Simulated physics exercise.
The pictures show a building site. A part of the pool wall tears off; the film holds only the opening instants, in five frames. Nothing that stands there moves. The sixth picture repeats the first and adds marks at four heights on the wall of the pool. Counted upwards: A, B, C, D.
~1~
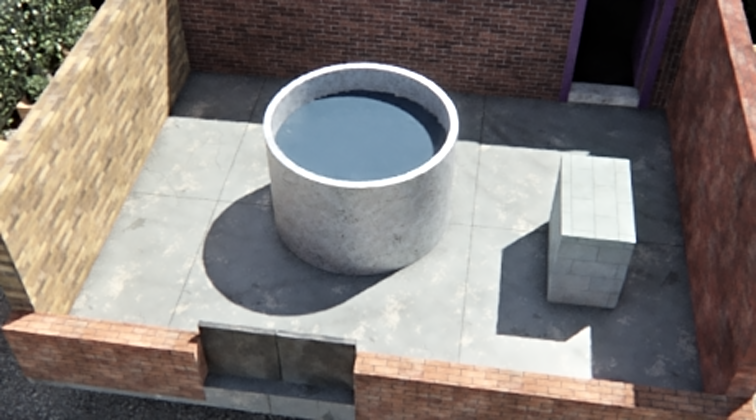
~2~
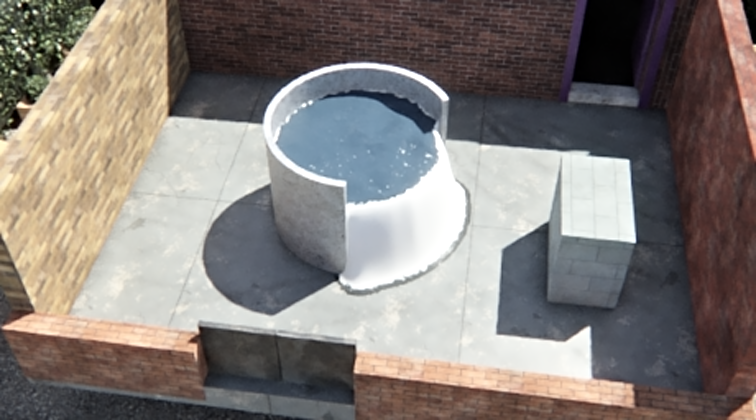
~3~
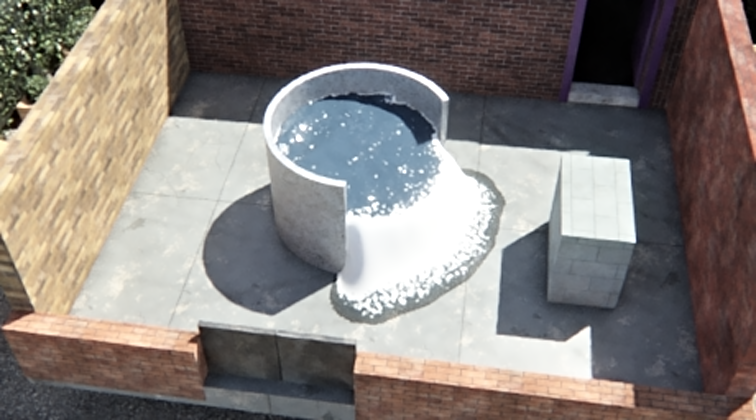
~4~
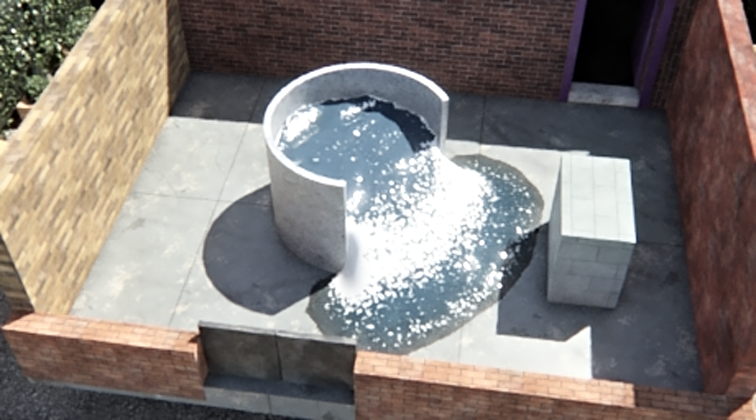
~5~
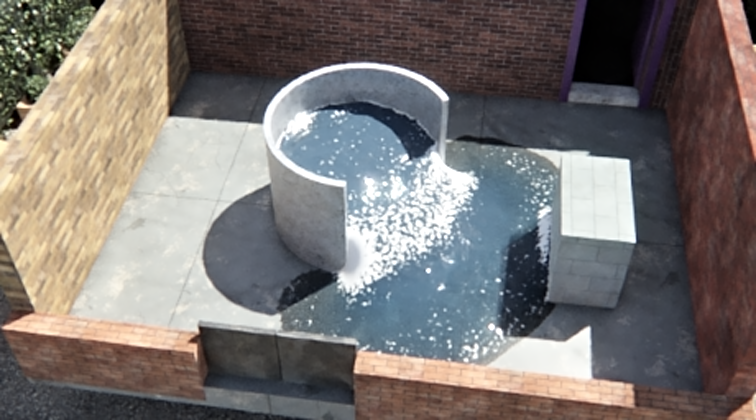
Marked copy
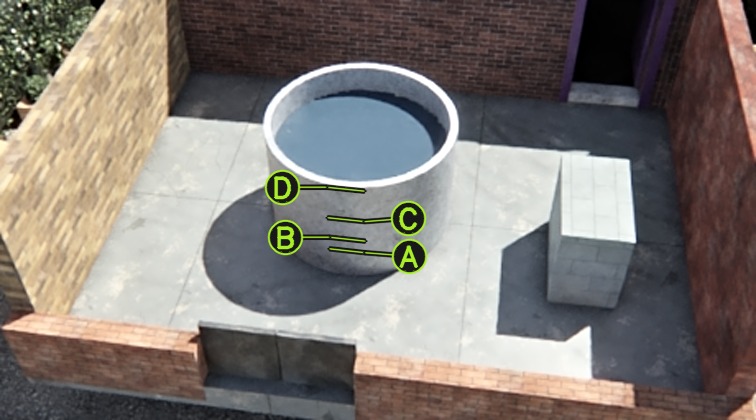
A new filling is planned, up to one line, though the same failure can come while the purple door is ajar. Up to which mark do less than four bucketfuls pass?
The answer is line B.
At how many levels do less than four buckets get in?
Two of them.
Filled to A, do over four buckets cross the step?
No, that is safe.
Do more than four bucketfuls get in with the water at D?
Yes, it does.
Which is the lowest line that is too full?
It is C.
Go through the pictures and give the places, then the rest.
Water in the pool at rest, its middle at (361, 143); foot of the purple doorway at (602, 104); shut gate at (278, 338), in the first picture.
Front seen at (344, 281), 2 % of the ground wet, in the second picture.
Front seen at (473, 175), 6 % of the ground wet, in the third picture.
Front seen at (514, 172), 13 % of the ground wet, in the fourth picture.
Front seen at (539, 163), 23 % of the ground wet, in the fifth picture.
On the marked copy, A at (347, 250); B at (347, 239); C at (346, 219); D at (345, 189); from the bottom up A, B, C, D.
With A, nothing gets over.
With B, a splash gets over, under a bucket.
With C, about 10 bucketfuls get in.
With D, dozens of bucketfuls pour in.
